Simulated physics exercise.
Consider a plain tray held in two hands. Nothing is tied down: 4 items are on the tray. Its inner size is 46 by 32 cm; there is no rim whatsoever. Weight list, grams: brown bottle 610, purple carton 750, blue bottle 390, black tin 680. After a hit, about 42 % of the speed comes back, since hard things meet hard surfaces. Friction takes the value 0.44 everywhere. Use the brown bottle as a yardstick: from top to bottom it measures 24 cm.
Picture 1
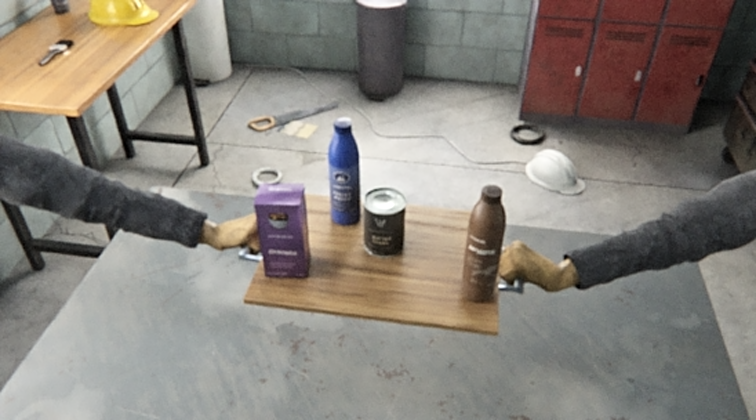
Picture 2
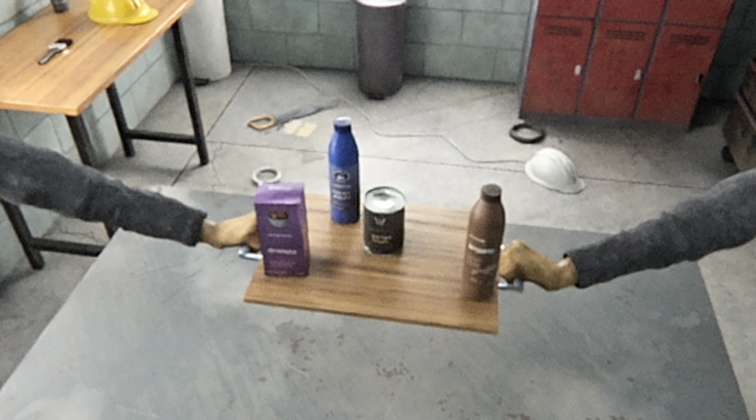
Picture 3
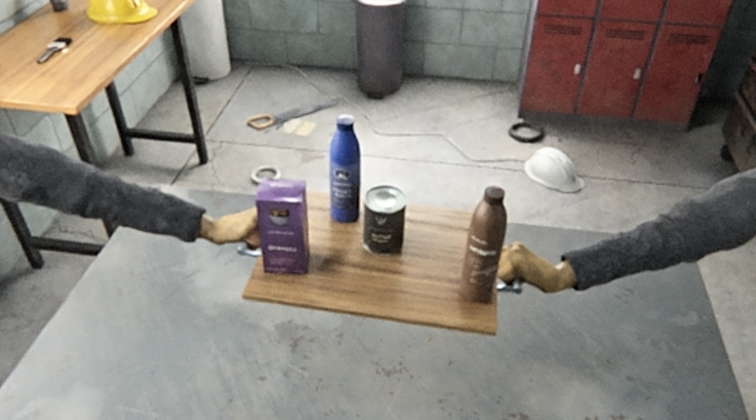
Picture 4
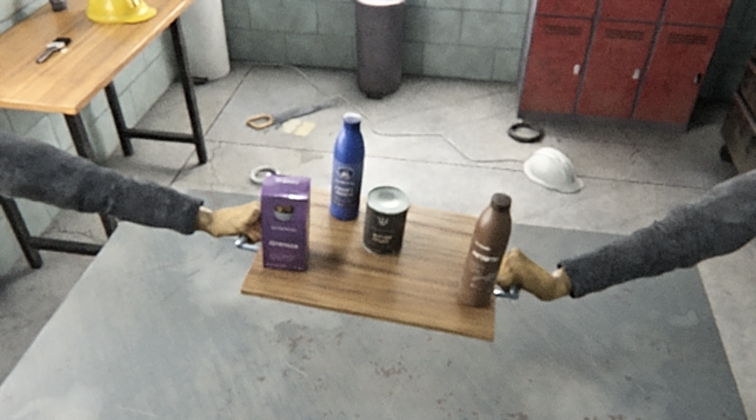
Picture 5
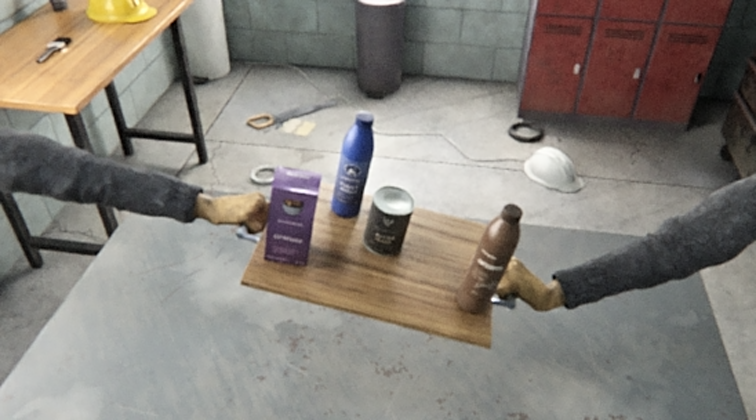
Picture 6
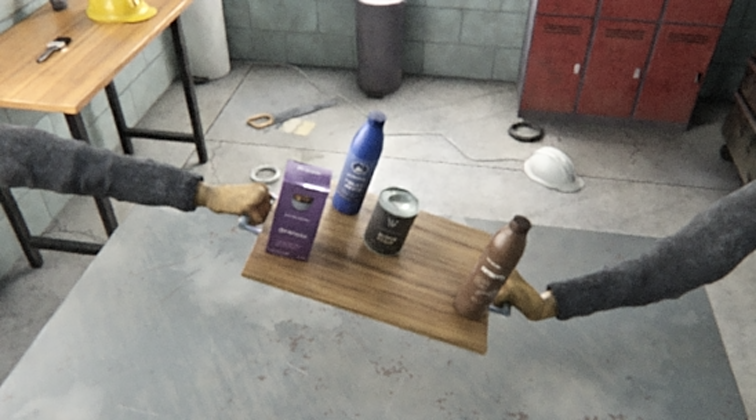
In a workshop, two gloved hands held a wooden board carrying a purple carton, a blue bottle, a black tin and a brown bottle level at first, then steadily tilted it down toward the right.
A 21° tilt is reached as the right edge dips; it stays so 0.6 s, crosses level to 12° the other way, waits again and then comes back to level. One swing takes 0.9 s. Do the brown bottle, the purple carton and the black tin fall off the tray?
Brown bottle: Yes; purple carton: No; black tin: No.
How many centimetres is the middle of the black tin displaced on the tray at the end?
Start to finish, roughly 1 cm.
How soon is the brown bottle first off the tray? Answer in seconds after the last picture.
That first happens close to 0.3 seconds.
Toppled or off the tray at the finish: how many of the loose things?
2.
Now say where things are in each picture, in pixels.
In the first picture, tray level; brown bottle (484, 244); purple carton (284, 232); black tin (384, 222).
In the second picture, tray level; blue bottle (344, 171).
In the third picture, tray tilted 2°, right edge down; blue bottle (345, 169).
In the fourth picture, tray tilted 5°, right edge down; blue bottle (348, 167).
In the fifth picture, tray tilted 11°, right edge down; blue bottle (355, 165).
In the sixth picture, tray tilted 16°, right edge down; brown bottle (494, 267); purple carton (298, 212); black tin (391, 222).
Then, 0.70 s after the last picture, tray tilted 21°, right edge down; brown bottle now off the tray; blue bottle on its side.
Then, 1.70 s after the last picture, tray tilted 11°, left edge down; blue bottle now off the tray; black tin slid 2 cm near (385, 219).
At rest, off the tray, brown bottle and blue bottle; the other 2 in place, give or take 5 cm. Seen from the same camera at the end, brown bottle near (508, 380), purple carton near (286, 230).
